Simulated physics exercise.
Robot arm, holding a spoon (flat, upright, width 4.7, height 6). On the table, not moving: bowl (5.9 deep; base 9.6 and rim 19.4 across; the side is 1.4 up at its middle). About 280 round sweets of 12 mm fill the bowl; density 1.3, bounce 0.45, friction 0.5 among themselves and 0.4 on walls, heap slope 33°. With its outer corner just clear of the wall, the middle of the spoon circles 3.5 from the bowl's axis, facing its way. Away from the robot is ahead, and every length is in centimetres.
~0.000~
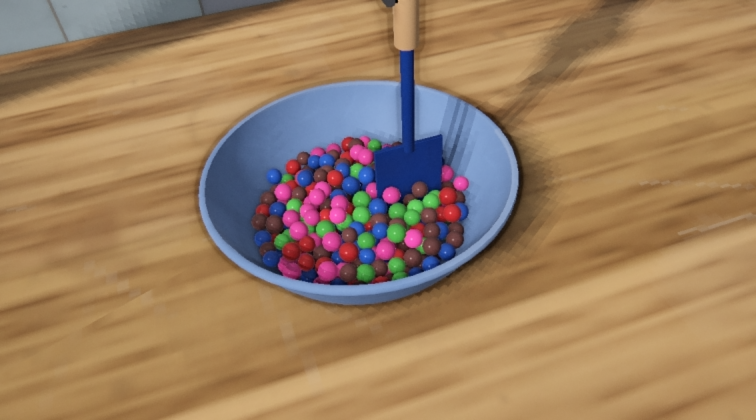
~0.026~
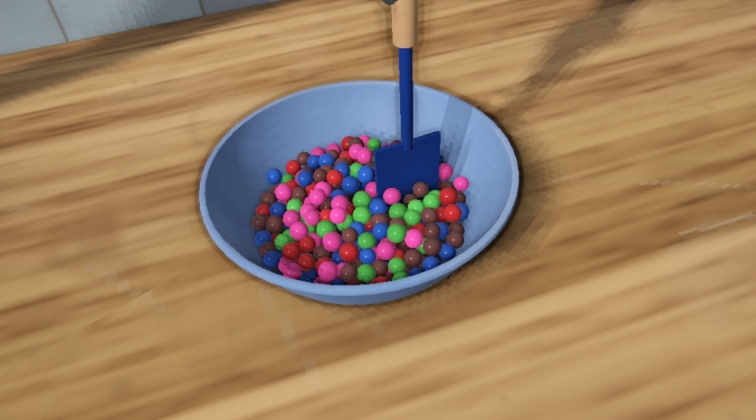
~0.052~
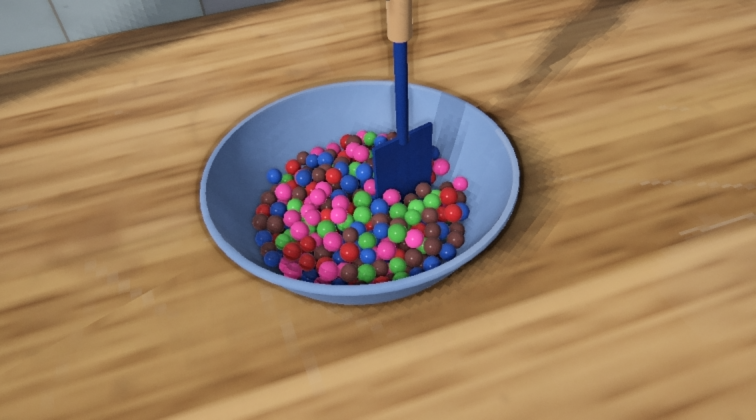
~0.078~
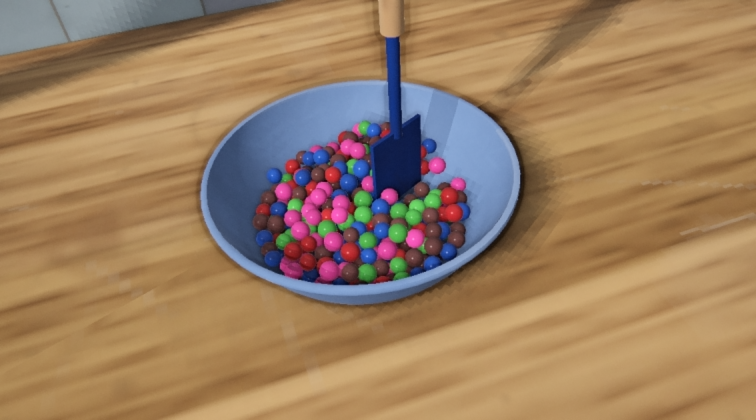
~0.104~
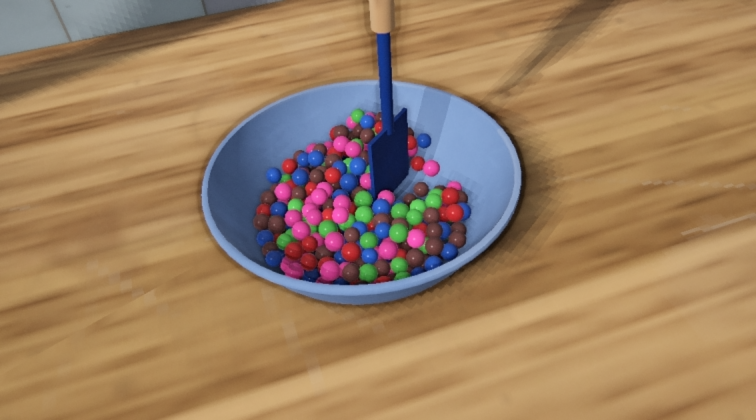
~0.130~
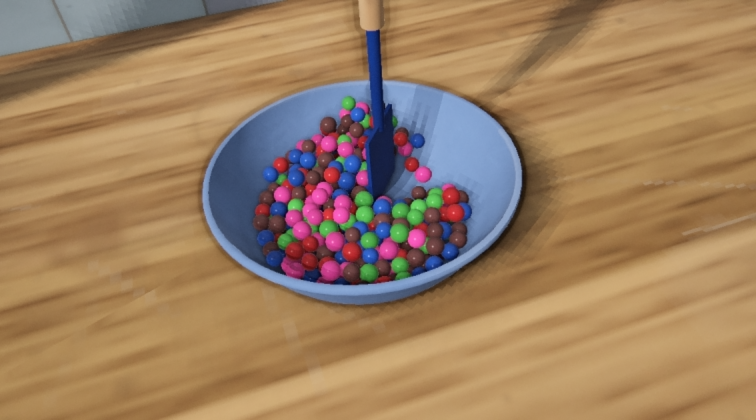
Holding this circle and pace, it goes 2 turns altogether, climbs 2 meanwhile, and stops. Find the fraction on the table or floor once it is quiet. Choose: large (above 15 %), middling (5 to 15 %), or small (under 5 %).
Small.
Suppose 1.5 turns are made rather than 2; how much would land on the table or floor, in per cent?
It would be around 0 percent.
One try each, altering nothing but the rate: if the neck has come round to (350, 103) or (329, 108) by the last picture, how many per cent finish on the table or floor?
About 10 and 20 per cent.
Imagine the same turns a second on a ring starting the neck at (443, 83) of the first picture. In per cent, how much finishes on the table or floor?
Close to 0 in a hundred.
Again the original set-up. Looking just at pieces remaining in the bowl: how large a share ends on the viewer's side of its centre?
Near 50 per cent of what stays in the bowl.
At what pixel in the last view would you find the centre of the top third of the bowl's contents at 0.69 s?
Look near (443, 190) for its middle.
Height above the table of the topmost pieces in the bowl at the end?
It reaches some 5.5 cm above the table.
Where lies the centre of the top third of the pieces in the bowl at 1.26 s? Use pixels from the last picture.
I'd say about (359, 244).
After 0.69 s, 315° round, highest piece 7 above the table; 284 in the bowl.
After 1.26 s, 219° round, highest piece 6 above the table; 284 in the bowl.
After 1.74 s, 0° round, highest piece 6 above the table; 284 in the bowl.
After 2.44 s, 0° round, highest piece 6 above the table; 284 in the bowl.
In the end, 284 in the bowl. That is 0 % on the table or floor.
